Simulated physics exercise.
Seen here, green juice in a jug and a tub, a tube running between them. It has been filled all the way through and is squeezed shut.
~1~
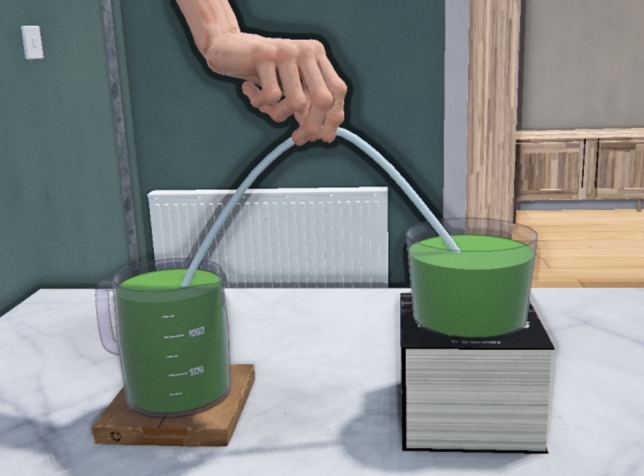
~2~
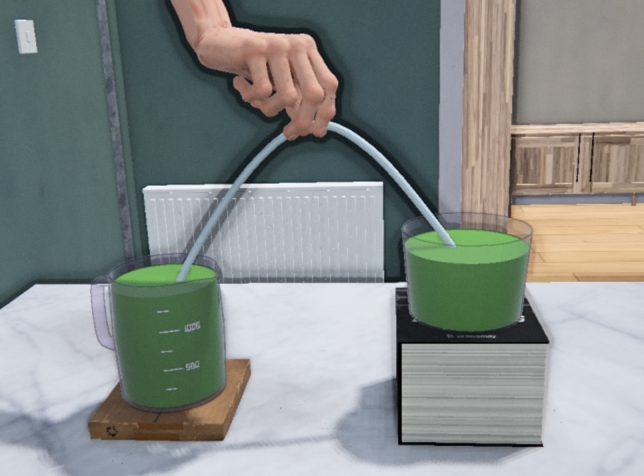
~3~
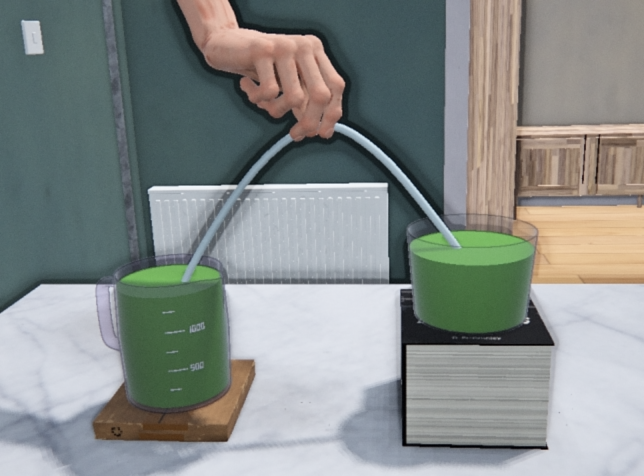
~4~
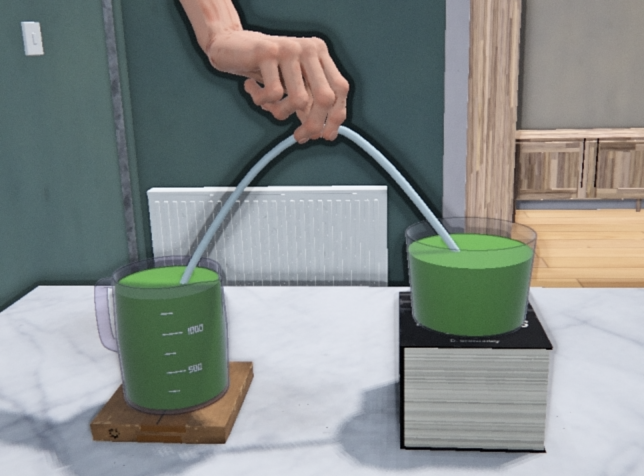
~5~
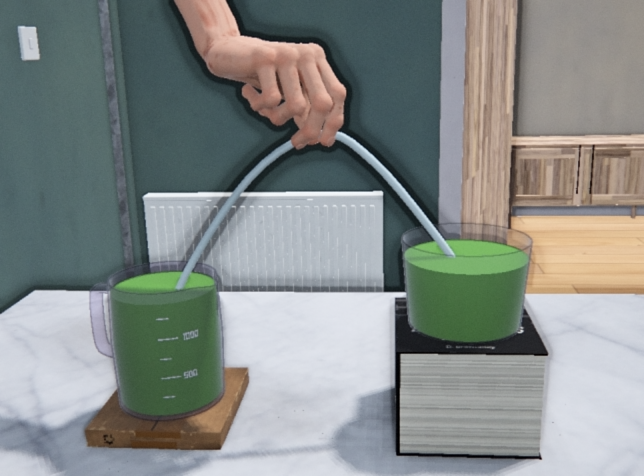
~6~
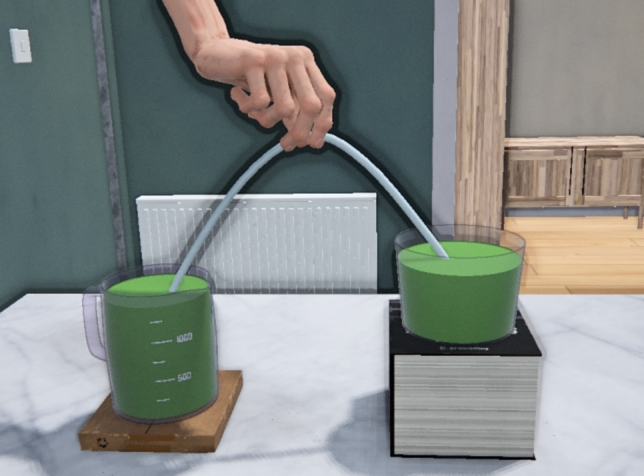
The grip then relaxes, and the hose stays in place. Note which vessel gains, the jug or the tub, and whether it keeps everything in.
Green juice goes - left side, receiving - lets some out.
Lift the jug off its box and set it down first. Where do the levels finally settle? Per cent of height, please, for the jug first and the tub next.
100 % and 30 %.
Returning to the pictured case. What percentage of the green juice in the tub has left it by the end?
My estimate is 35 per cent.
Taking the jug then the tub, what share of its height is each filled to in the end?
100 % and 55 %.
Shortly, the jug is nearly full; the tub is about two thirds full.
Then, the jug is full to the brim; the tub is about two thirds full; the lower one has lost some.
At the finish, the jug is full to the brim; the tub is about half full; the lower one has lost some; the two surfaces are level.
